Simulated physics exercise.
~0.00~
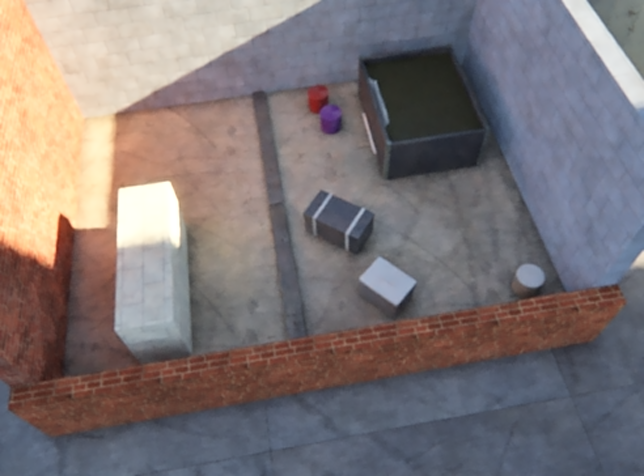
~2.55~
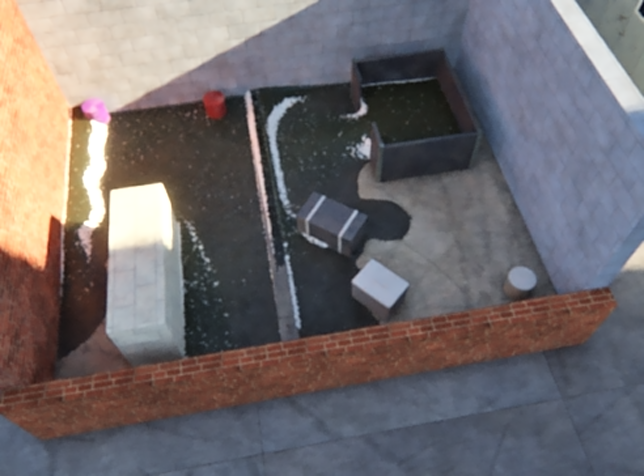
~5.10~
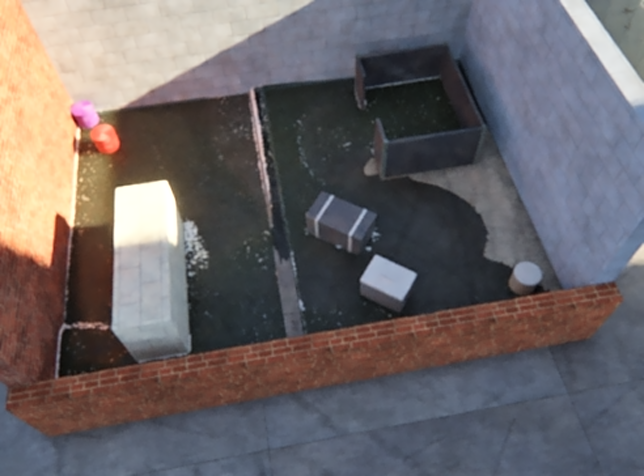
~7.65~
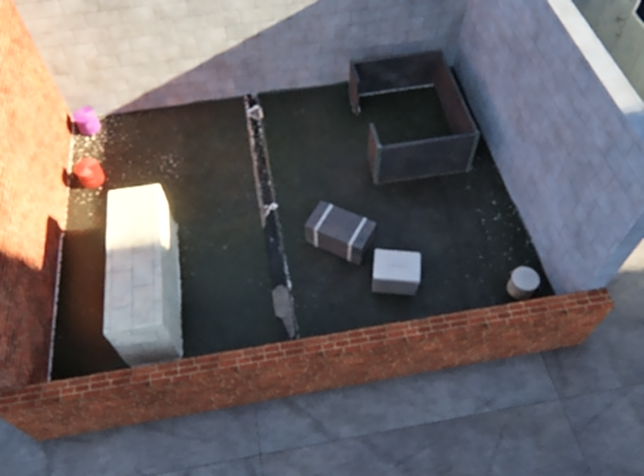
Walled yard flooding with dark water from an opened tank, red and purple pails drifting left to the brick wall.
